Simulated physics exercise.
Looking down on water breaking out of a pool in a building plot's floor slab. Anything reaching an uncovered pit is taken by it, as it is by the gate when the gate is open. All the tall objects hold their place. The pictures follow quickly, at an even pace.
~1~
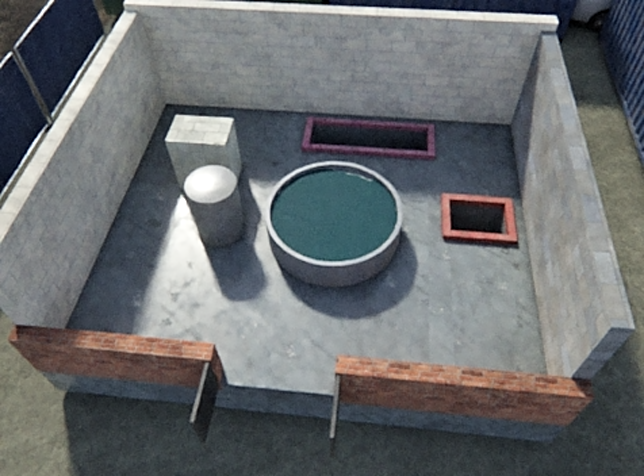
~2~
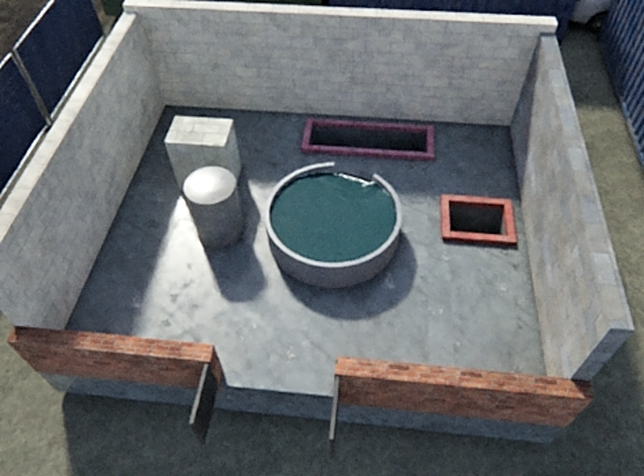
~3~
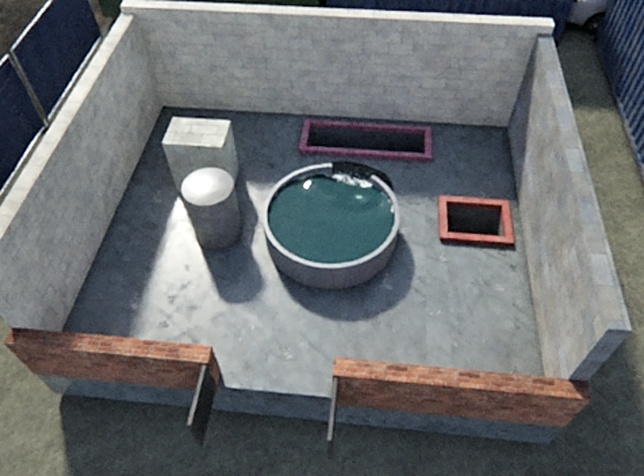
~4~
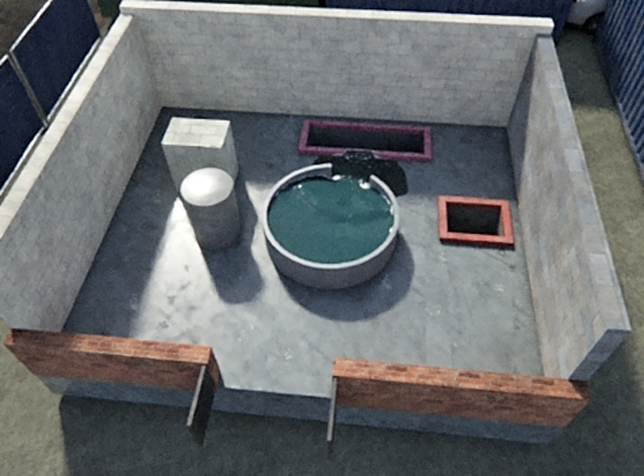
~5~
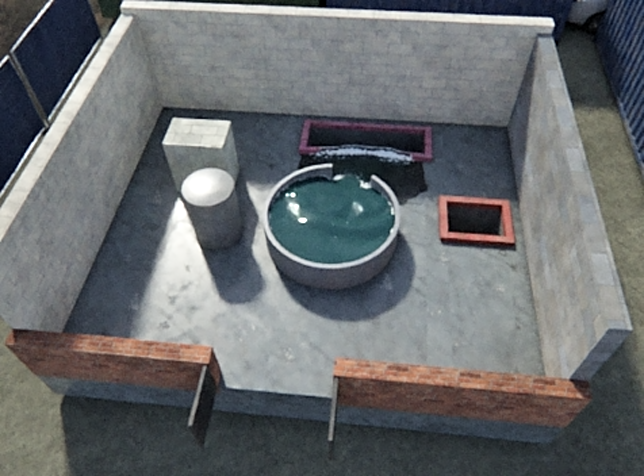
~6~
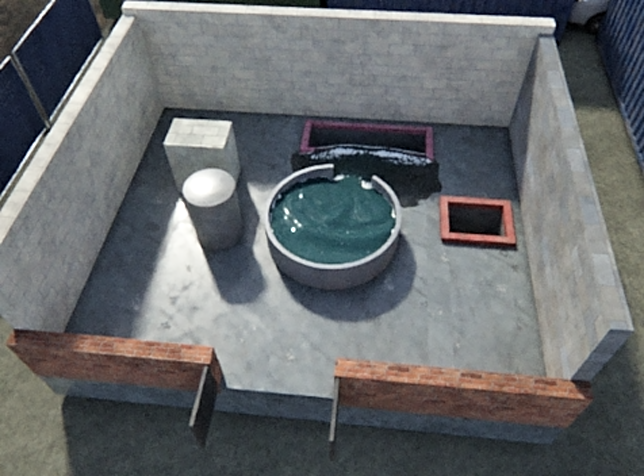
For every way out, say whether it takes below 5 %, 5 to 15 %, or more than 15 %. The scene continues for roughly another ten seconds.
In the end the gate is likely to claim a small share beneath five per cent; the pink pit is likely to claim a large share past fifteen per cent; the red pit is likely to claim a small share beneath five per cent.
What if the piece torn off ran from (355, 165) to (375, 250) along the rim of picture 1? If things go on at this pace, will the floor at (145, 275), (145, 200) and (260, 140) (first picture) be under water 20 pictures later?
Unsoaked, then unsoaked, then unsoaked.
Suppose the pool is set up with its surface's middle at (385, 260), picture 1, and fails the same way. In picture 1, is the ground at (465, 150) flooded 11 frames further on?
Outcome noted: Waterlogged.
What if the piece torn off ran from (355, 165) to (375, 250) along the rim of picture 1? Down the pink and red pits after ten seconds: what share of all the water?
The pink pit gets 4 per cent and the red pit 10 per cent.
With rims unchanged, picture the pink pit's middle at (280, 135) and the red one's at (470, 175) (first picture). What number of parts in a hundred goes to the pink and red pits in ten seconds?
The pink pit takes 2 per cent, and the red pit takes 4 per cent.
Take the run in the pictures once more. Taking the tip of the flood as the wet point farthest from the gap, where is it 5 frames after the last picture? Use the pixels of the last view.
Somewhere near (507, 167).
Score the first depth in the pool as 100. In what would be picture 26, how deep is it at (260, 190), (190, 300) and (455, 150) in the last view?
2, 0 and 2 per cent, roughly.
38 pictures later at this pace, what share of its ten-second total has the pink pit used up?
I make it 95 per cent.
A moment on, water covers 10 % of the floor; the gate 0 %, the pink pit 9 %, the red pit 0 %.
Next, water covers 15 % of the floor; the gate 0 %, the pink pit 17 %, the red pit 0 %.
Then, water covers 20 % of the floor; the gate 0 %, the pink pit 25 %, the red pit 0 %.
Later, water covers 35 % of the floor; the gate 0 %, the pink pit 31 %, the red pit 0 %.
In the end, water covers 60 % of the floor; the gate 0 %, the pink pit 32 %, the red pit 0 %.
